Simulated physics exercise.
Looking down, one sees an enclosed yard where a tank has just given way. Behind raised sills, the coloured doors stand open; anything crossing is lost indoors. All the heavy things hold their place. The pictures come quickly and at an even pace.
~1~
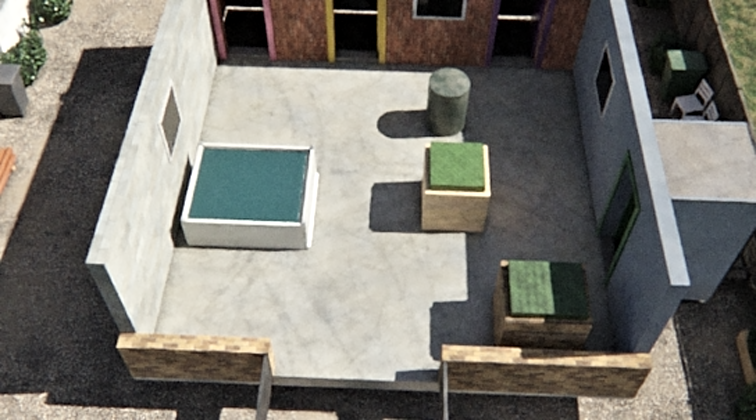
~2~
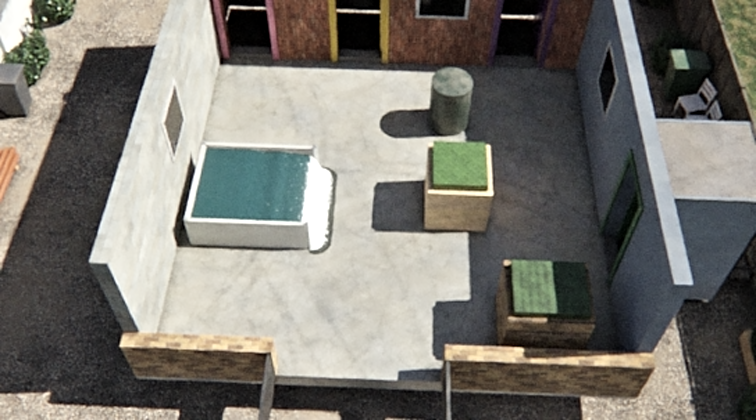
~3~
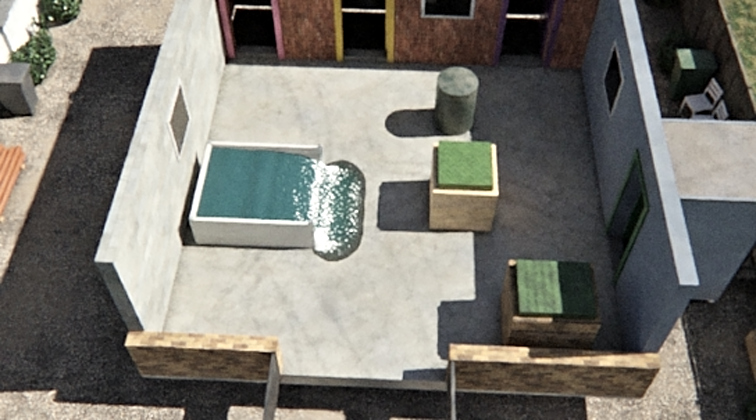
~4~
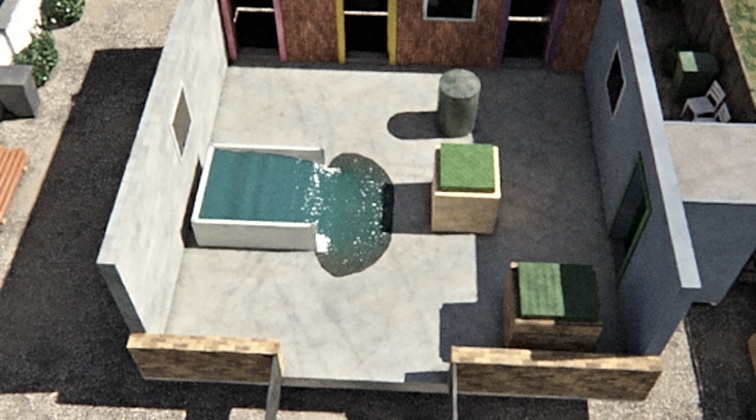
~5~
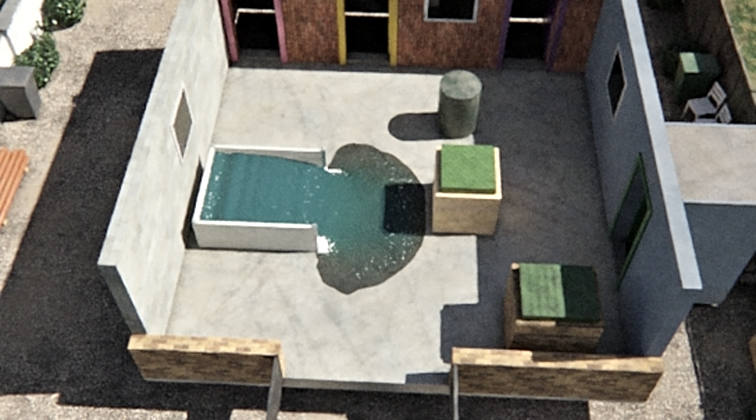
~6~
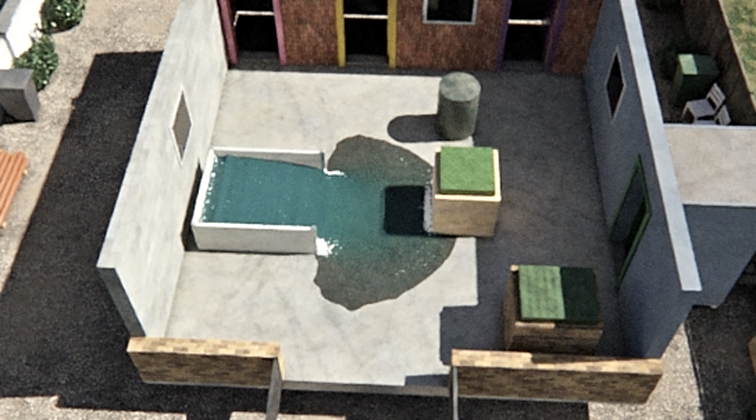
An enclosed yard with a pale concrete floor and grey side walls is seen from high above, with doorways framed in pink, yellow and purple along the brown back wall. A white-walled tank of teal water sits at left, a green cylinder and two green-topped blocks stand toward the right. Water pours from the tank's right side and spreads in a widening pool, reaching the middle block, while the view shifts very slightly.
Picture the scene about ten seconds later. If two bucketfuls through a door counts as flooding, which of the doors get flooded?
The pink door does not get flooded; the yellow door does not get flooded; the purple door does not get flooded; the green door gets flooded.
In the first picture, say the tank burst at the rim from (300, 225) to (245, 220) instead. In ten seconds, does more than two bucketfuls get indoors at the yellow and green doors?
Note - yellow door: Short of the mark, green door: Short of the mark.
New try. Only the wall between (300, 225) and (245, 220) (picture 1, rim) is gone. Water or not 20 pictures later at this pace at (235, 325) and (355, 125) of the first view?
One after the other: Flooded, clear.
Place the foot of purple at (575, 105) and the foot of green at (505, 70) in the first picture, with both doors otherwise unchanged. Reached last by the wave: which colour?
The pink-painted one.
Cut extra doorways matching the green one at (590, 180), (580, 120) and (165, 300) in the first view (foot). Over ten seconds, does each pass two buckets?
Result, in listed order - gets past the limit, gets past the limit, doesn't reach the limit.
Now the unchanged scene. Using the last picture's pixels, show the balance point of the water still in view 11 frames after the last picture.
That puts it at around (379, 217).
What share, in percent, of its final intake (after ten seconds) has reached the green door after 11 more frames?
Around 5 percent.
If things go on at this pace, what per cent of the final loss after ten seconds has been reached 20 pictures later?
About 20 per cent.
A moment on, water covers 25 % of the floor; the pink door not reached, the yellow door not reached, the purple door not reached, the green door not reached.
Next, water covers 40 % of the floor; the pink door not reached, the yellow door not reached, the purple door not reached, the green door under two buckets in.
Then, water covers 50 % of the floor; the pink door not reached, the yellow door wet at the sill, nothing in, the purple door wet at the sill, nothing in, the green door over two buckets in.
Later, water covers 70 % of the floor; the pink door wet at the sill, nothing in, the yellow door under two buckets in, the purple door wet at the sill, nothing in, the green door far over two buckets in.
In the end, water covers 85 % of the floor; the pink door wet at the sill, nothing in, the yellow door under two buckets in, the purple door under two buckets in, the green door far over two buckets in.
